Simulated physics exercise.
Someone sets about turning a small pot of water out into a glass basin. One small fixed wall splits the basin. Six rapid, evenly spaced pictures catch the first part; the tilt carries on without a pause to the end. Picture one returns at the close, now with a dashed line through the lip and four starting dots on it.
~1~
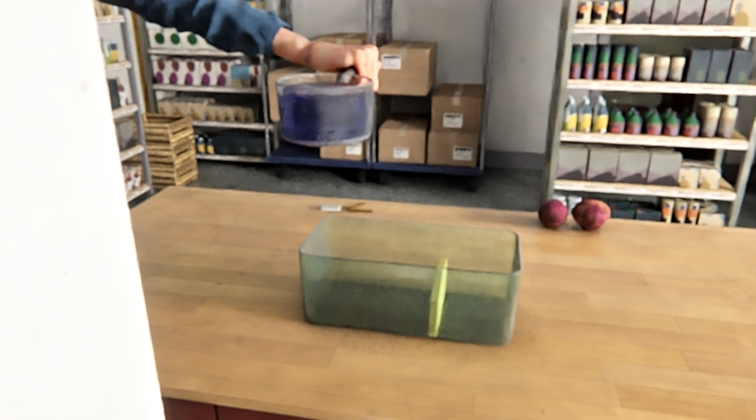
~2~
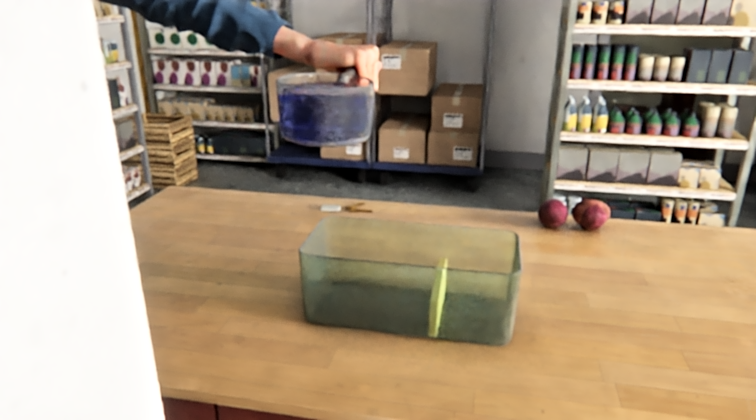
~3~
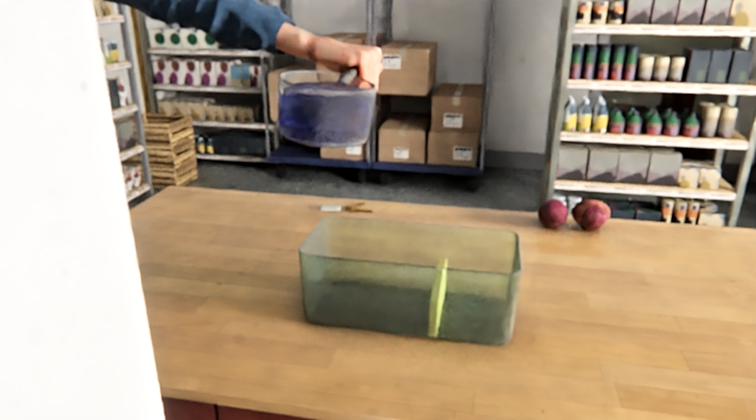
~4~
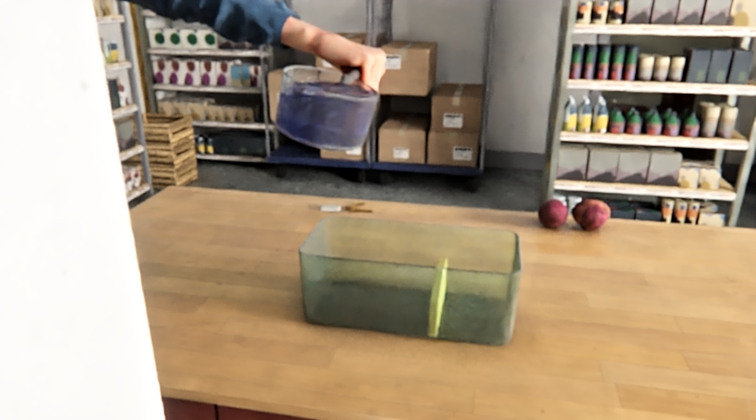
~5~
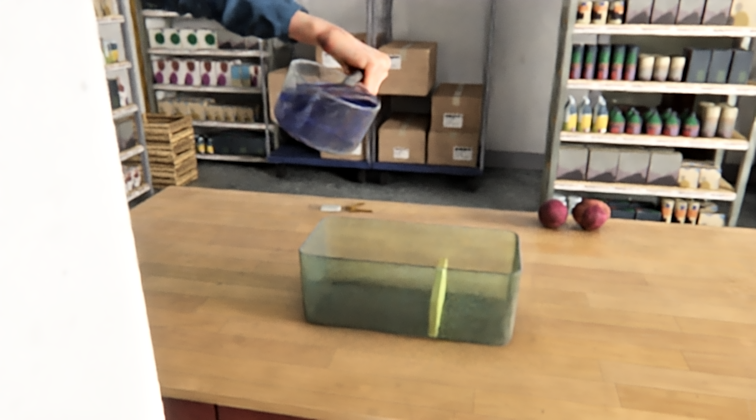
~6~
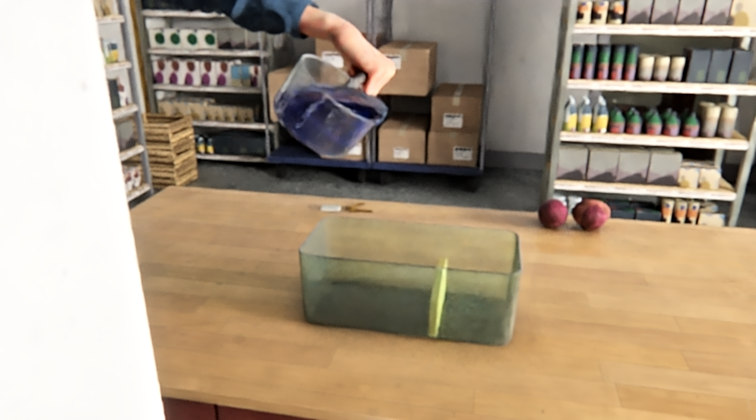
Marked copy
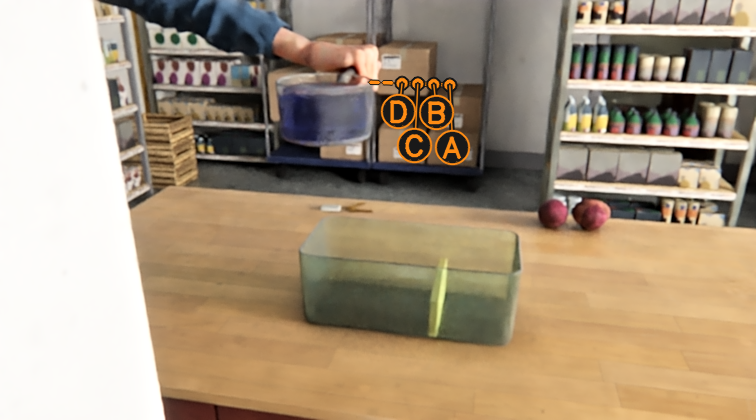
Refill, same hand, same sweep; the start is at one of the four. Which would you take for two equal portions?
The best place is D.
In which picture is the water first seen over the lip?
Picture 5.
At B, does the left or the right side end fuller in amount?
The right side.
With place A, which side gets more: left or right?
More ends on the right.
In orange, A at (449, 85); B at (433, 84); C at (417, 83); D at (402, 83).
For place A, about 9 % ends left of the wall and 82 % right of it; 9 % is lost outside.
For place B, about 13 % ends left of the wall and 75 % right of it; 12 % is lost outside.
For place C, about 31 % ends left of the wall and 65 % right of it; 4 % is lost outside.
For place D, about 49 % ends left of the wall and 47 % right of it; 4 % is lost outside.
